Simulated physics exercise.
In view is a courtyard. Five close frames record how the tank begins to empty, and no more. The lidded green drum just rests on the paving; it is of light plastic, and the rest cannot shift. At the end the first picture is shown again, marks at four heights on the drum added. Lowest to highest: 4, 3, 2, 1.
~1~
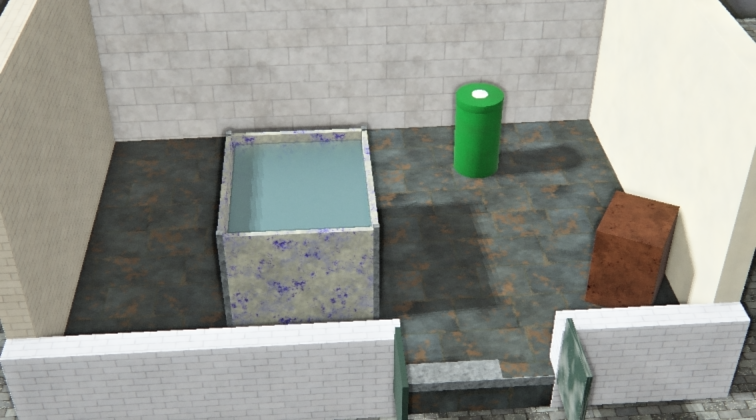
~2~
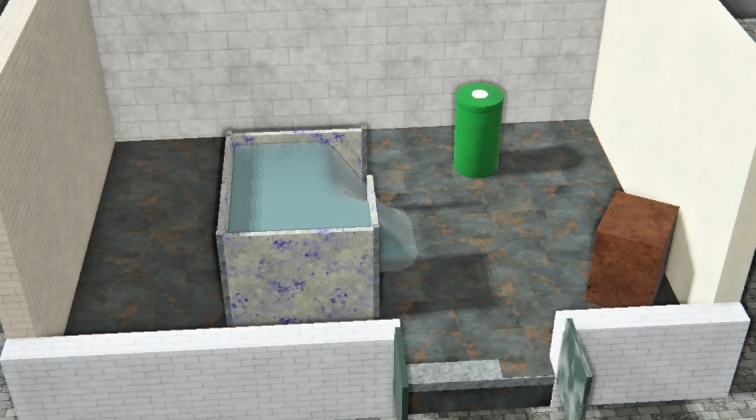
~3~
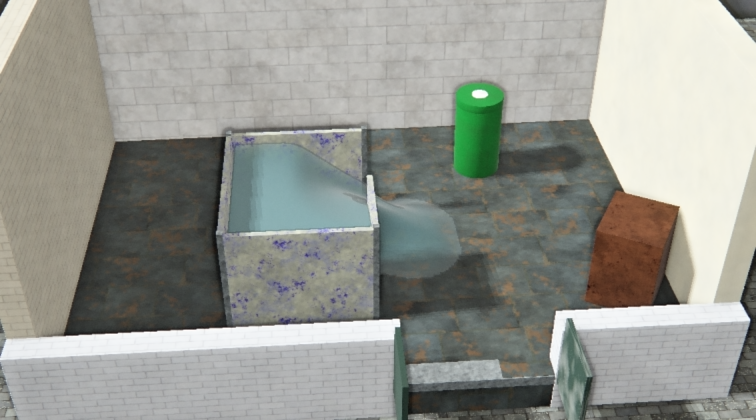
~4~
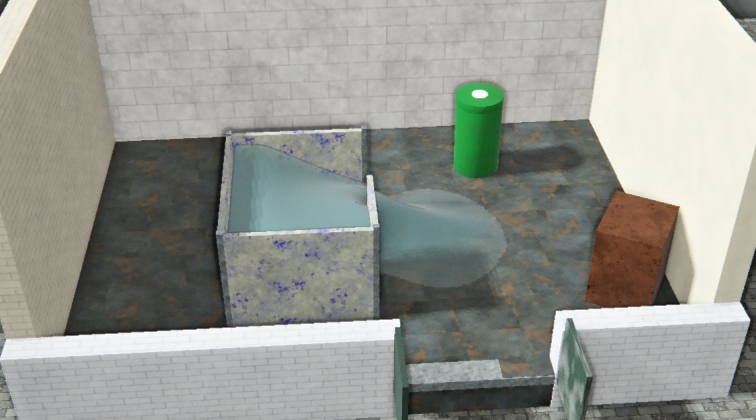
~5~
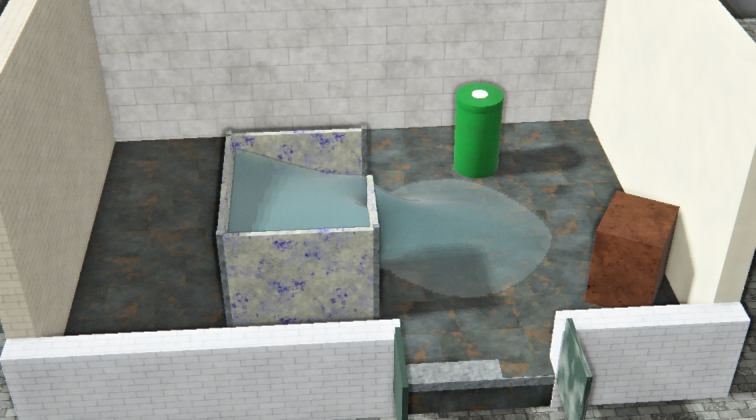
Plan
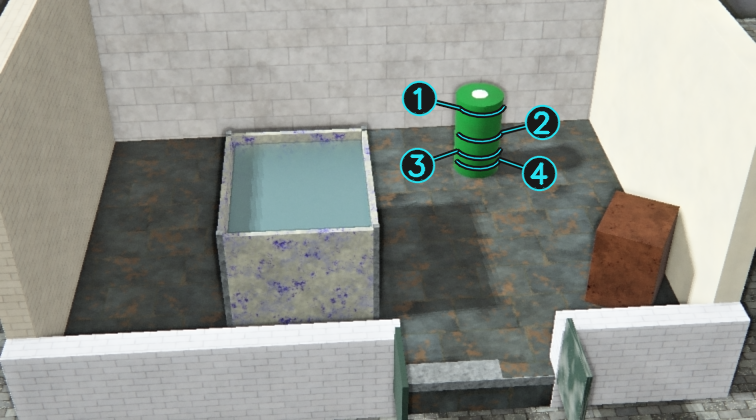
Water pours from the right side of a speckled tank and spreads across the courtyard floor.
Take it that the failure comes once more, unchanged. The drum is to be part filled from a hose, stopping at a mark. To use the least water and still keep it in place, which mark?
I would pick level 2.
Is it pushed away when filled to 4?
Yes, it does.
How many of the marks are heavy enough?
Two.
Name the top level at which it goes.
That is level 3.
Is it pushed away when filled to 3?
Yes, that goes wrong.
On the marked copy, 1 at (484, 115); 2 at (482, 141); 3 at (481, 158); 4 at (480, 168); from the bottom up 4, 3, 2, 1.
With 1, it does not move.
With 2, it shifts by a finger or two and stays.
With 3, it is pushed about its own width away.
With 4, it is pushed about 4 times its own width away.
